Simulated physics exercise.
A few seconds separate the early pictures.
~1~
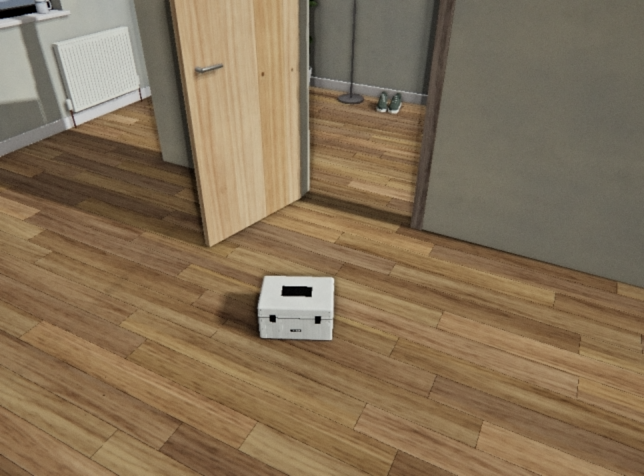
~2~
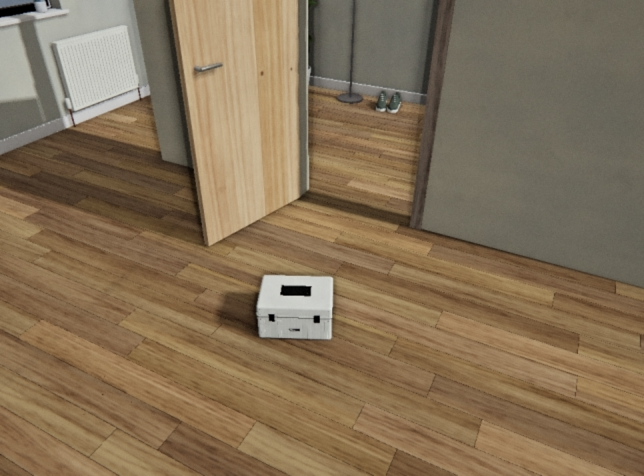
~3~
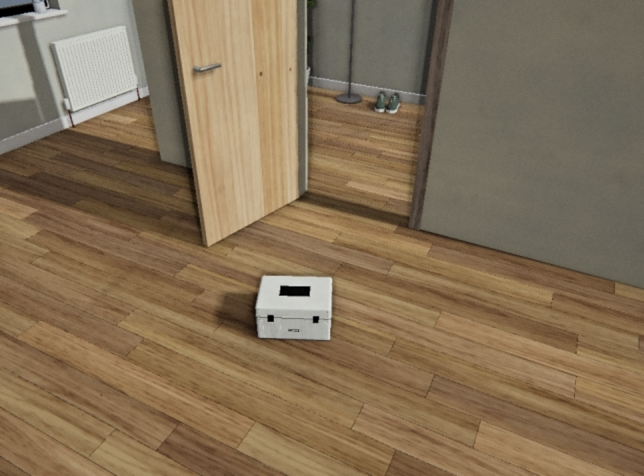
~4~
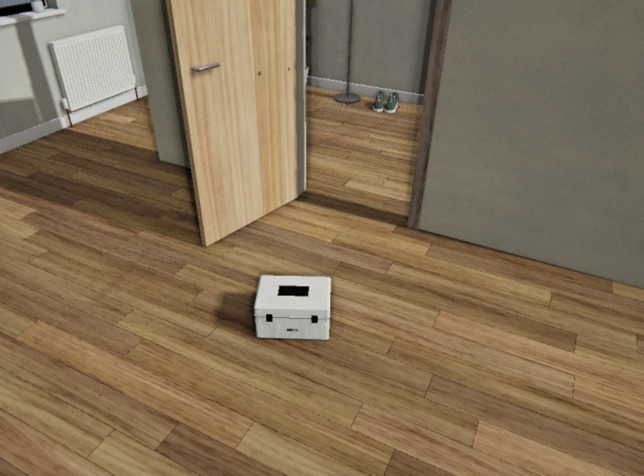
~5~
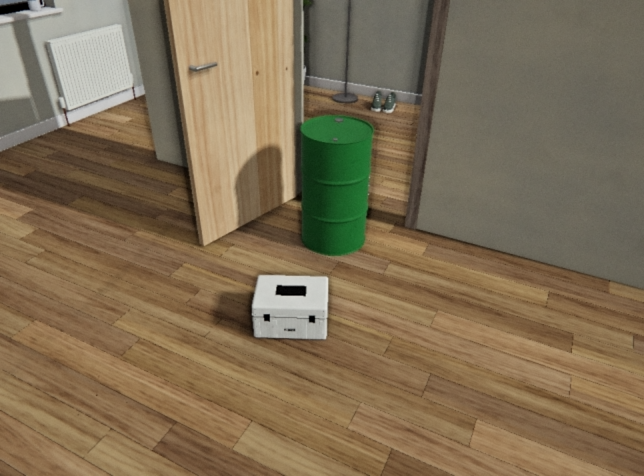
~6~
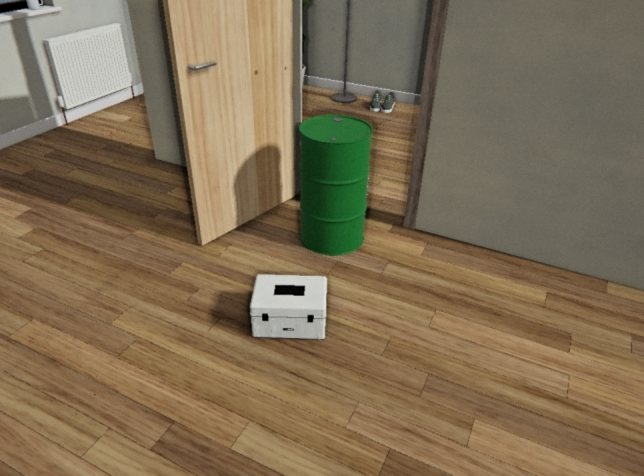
Wooden door standing wide open behind a still white toolbox, with a green drum suddenly appearing in front of the doorway.
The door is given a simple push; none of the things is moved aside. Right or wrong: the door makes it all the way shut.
Wrong.
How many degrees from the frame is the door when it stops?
It stays open at around 55°.
Then, 0.50 s on from there, door at 88°.
Then, 0.80 s on from there, door at 68°.
In the end, door at 57°; both unmoved. At the end, from the last picture's camera, green drum near (336, 186).
